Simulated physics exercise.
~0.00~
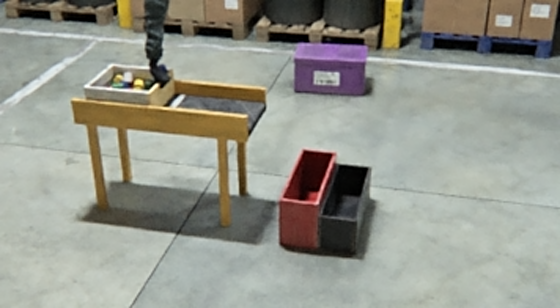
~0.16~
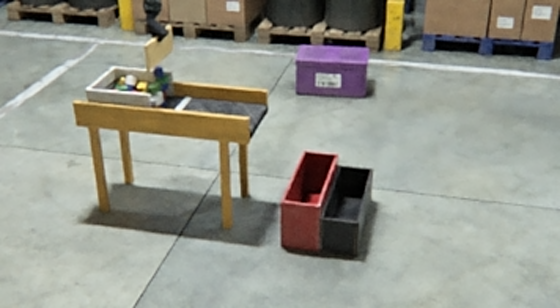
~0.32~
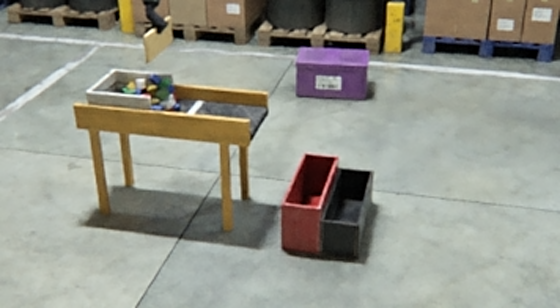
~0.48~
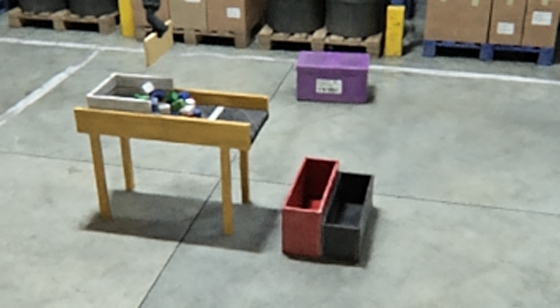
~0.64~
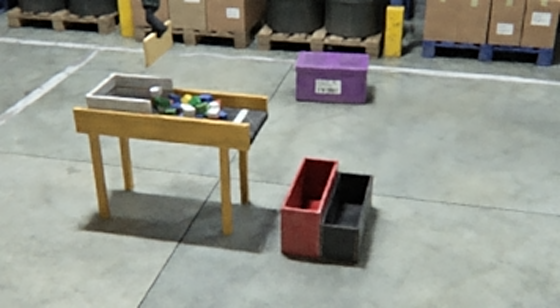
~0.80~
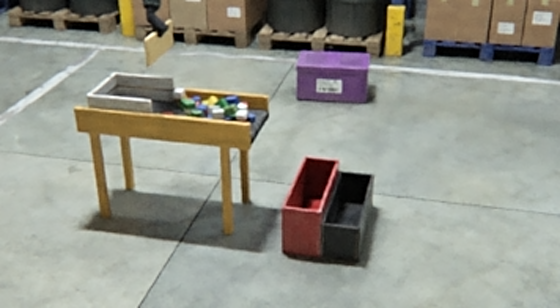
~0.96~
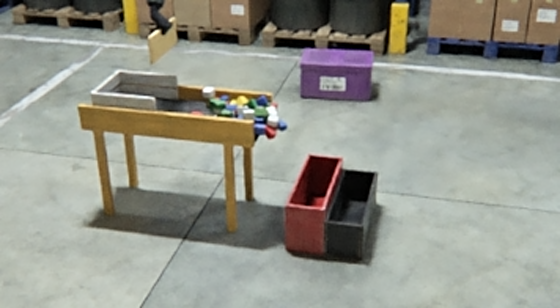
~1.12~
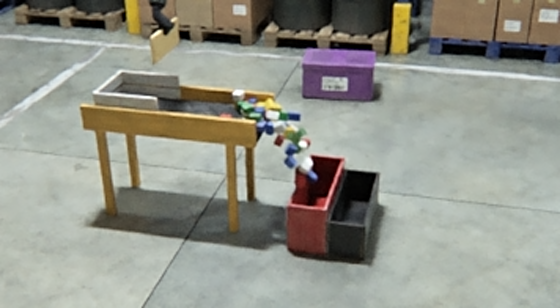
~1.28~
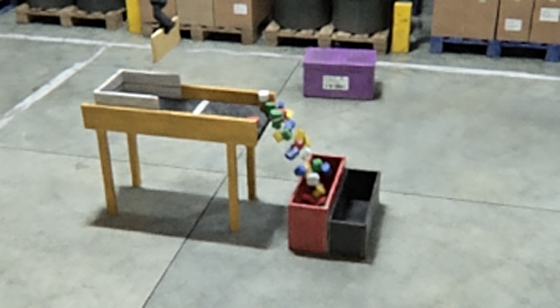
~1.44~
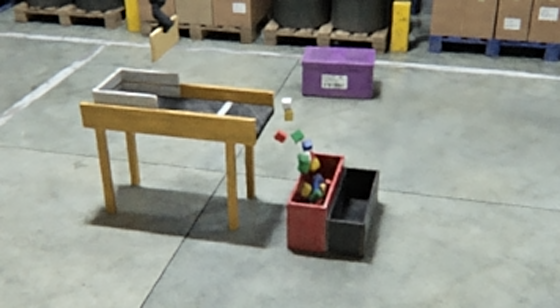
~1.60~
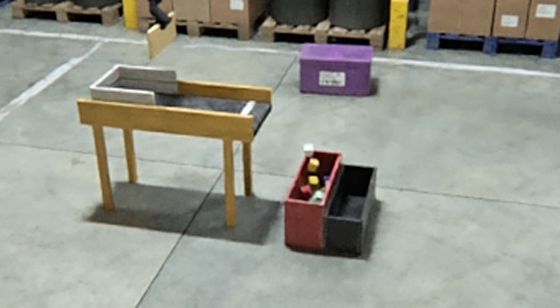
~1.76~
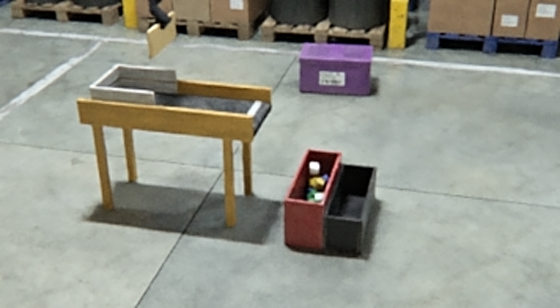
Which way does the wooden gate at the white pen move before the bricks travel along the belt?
The gate moves up, rising clear of the pen and the belt.
